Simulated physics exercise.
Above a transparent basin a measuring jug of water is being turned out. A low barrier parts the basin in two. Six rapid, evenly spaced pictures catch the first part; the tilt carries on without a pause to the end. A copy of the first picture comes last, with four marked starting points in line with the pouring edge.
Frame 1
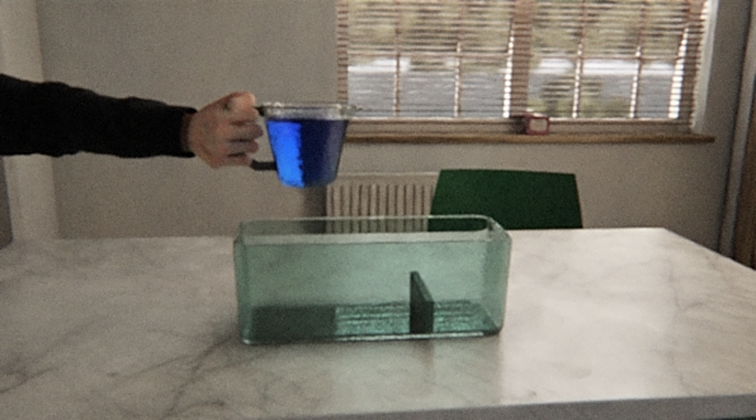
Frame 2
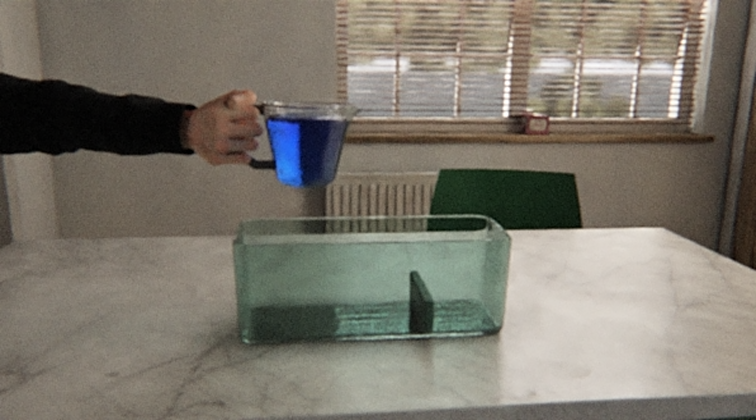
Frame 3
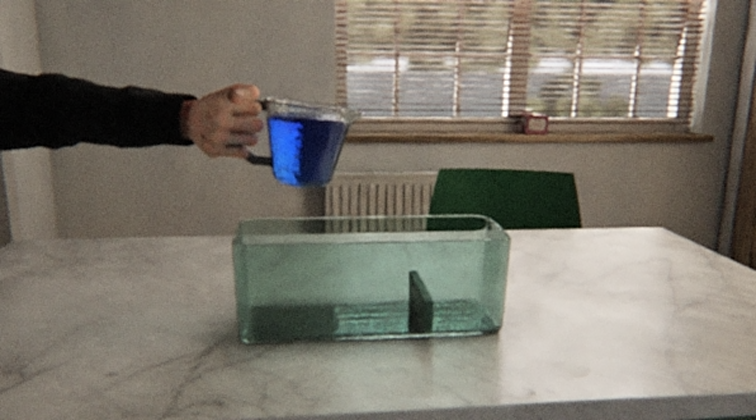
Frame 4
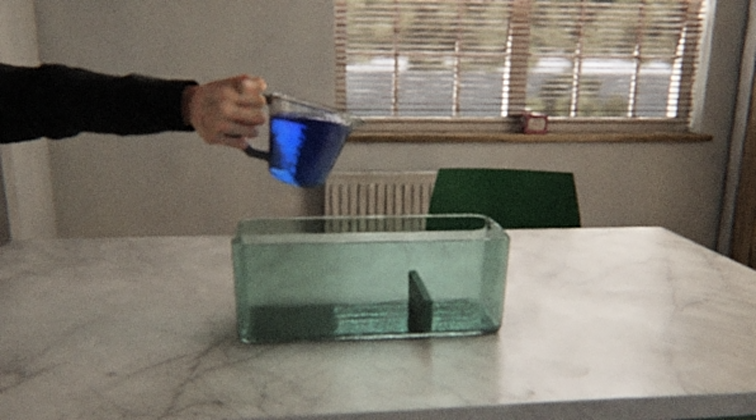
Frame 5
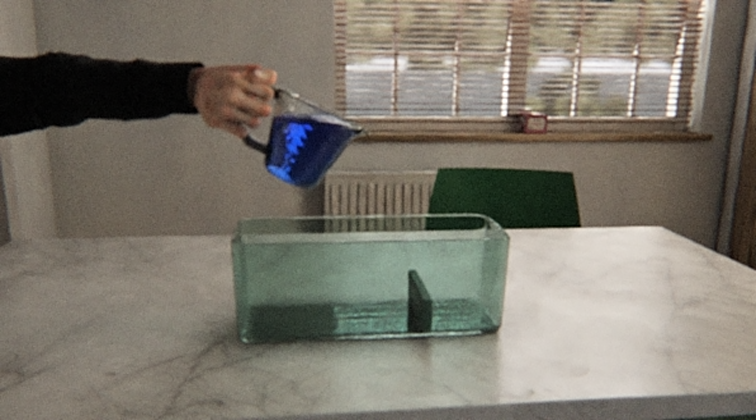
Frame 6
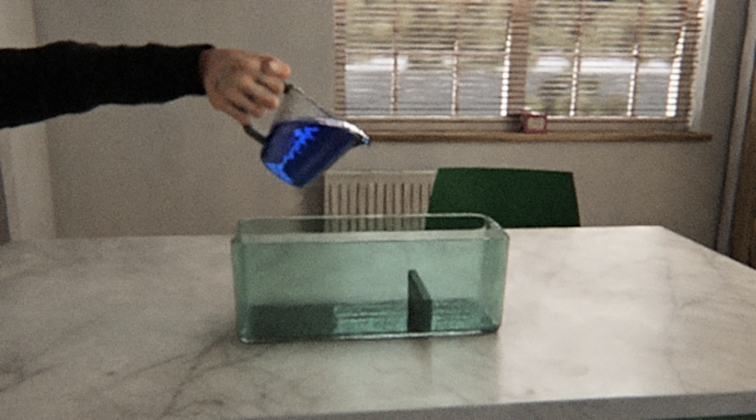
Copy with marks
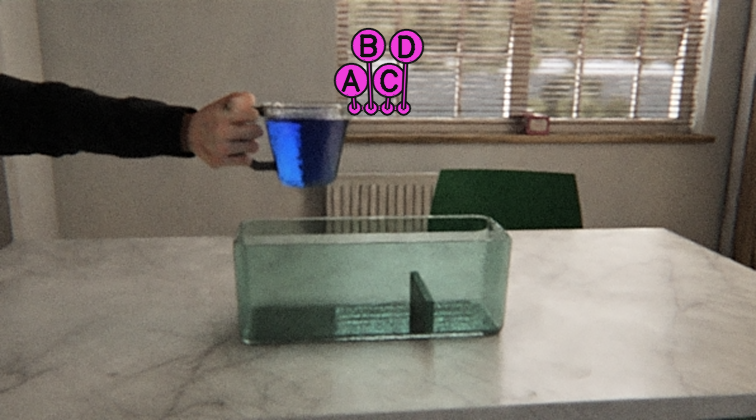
A hand tilting a glass measuring jug of blue water rightward until it reaches the lip, above a clear basin with a low barrier.
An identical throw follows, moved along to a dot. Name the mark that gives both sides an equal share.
I would pick dot C.
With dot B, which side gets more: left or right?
The left side.
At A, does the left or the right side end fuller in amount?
The left one.
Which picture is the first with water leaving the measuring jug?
In picture 6.
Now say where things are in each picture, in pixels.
Upright, lip at (361, 108); basin from (240, 341) to (503, 331); top of the wall at (422, 285); nothing has left yet, in the first frame.
Upright, lip at (362, 109); nothing has left yet, in the second frame.
Tipped about 7°, lip at (364, 114); nothing has left yet, in the third frame.
Tipped about 15°, lip at (366, 121); nothing has left yet, in the fourth frame.
Tipped about 25°, lip at (369, 132); nothing has left yet, in the fifth frame.
Tipped about 37°, lip at (369, 145); water is over the lip, down to (369, 145), in the sixth frame.
On the marked copy, A at (354, 108); B at (371, 108); C at (387, 108); D at (403, 108).
With A, about 90 % ends left of the wall and 6 % right of it; 4 % is lost outside.
With B, about 87 % ends left of the wall and 12 % right of it.
With C, about 55 % ends left of the wall and 44 % right of it.
With D, about 17 % ends left of the wall and 81 % right of it.
